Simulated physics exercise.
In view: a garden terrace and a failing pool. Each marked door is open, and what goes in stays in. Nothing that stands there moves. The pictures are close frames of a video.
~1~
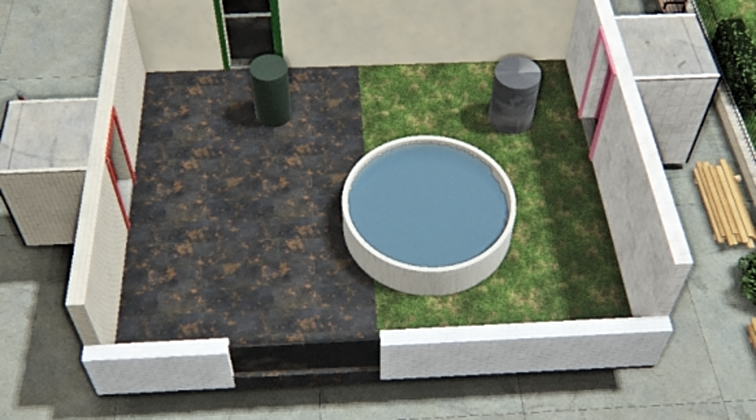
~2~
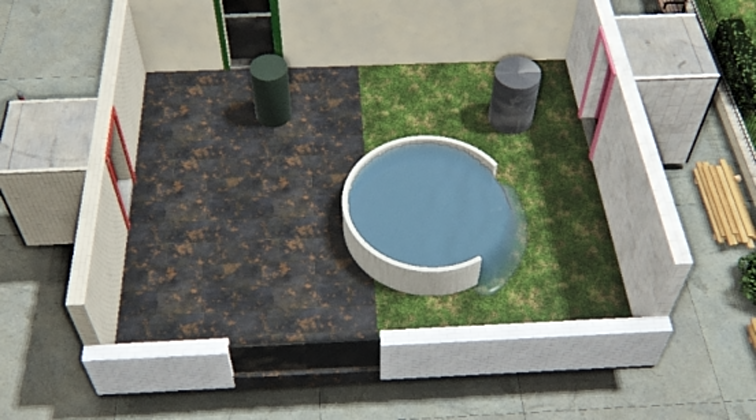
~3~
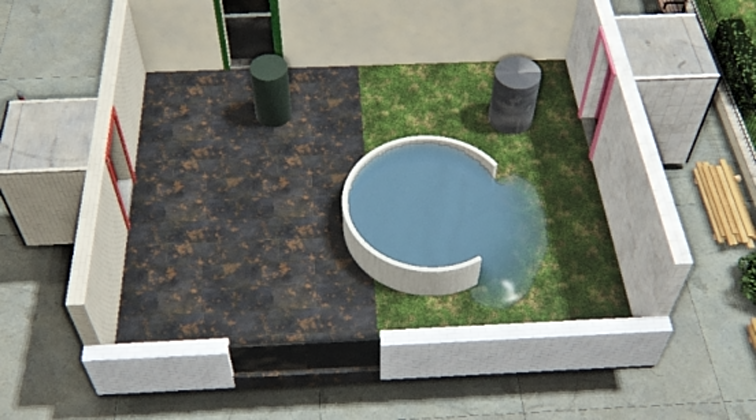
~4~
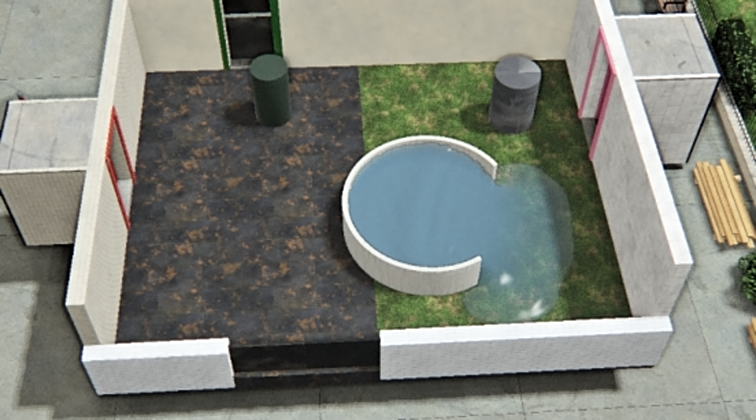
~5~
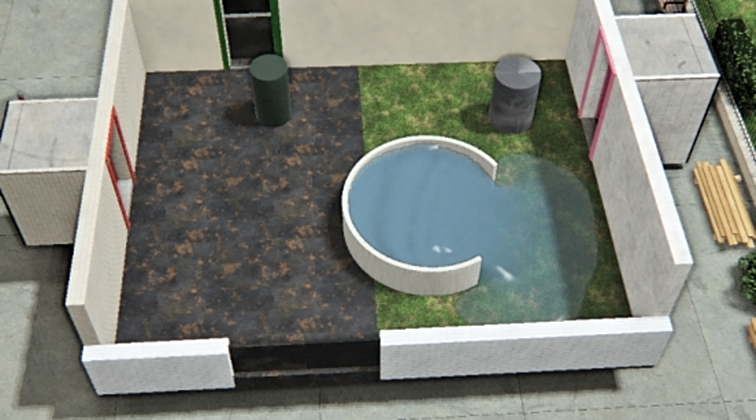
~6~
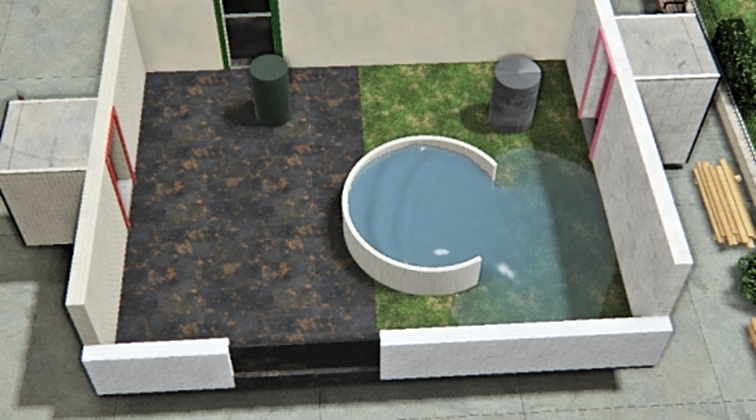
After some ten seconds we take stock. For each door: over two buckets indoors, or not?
In the end: The red door stays under that; the green door stays under that; the pink door takes more than that.
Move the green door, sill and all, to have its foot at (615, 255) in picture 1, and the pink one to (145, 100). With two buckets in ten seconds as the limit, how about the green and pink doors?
Green floods, pink keeps below it.
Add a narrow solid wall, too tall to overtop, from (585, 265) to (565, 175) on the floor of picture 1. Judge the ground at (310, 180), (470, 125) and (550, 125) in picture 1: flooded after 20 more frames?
As listed: Free of water, flooded, flooded.
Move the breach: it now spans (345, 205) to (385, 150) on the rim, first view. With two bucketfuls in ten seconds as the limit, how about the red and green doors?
One by one: The red door floods, the green door passes that mark.
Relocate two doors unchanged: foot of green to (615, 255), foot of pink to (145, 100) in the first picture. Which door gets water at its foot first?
It is the green one.
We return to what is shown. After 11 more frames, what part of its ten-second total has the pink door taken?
Close to 5 %.
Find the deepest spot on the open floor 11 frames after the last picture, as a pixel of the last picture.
Near (633, 334).
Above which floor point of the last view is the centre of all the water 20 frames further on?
Close to (509, 240).
A moment on, water covers 20 % of the floor; the red door not reached, the green door not reached, the pink door wet at the sill, nothing in.
Next, water covers 25 % of the floor; the red door not reached, the green door not reached, the pink door under two buckets in.
Then, water covers 35 % of the floor; the red door not reached, the green door not reached, the pink door over two buckets in.
Later, water covers 65 % of the floor; the red door not reached, the green door not reached, the pink door far over two buckets in.
In the end, water covers 100 % of the floor; the red door wet at the sill, nothing in, the green door wet at the sill, nothing in, the pink door far over two buckets in.
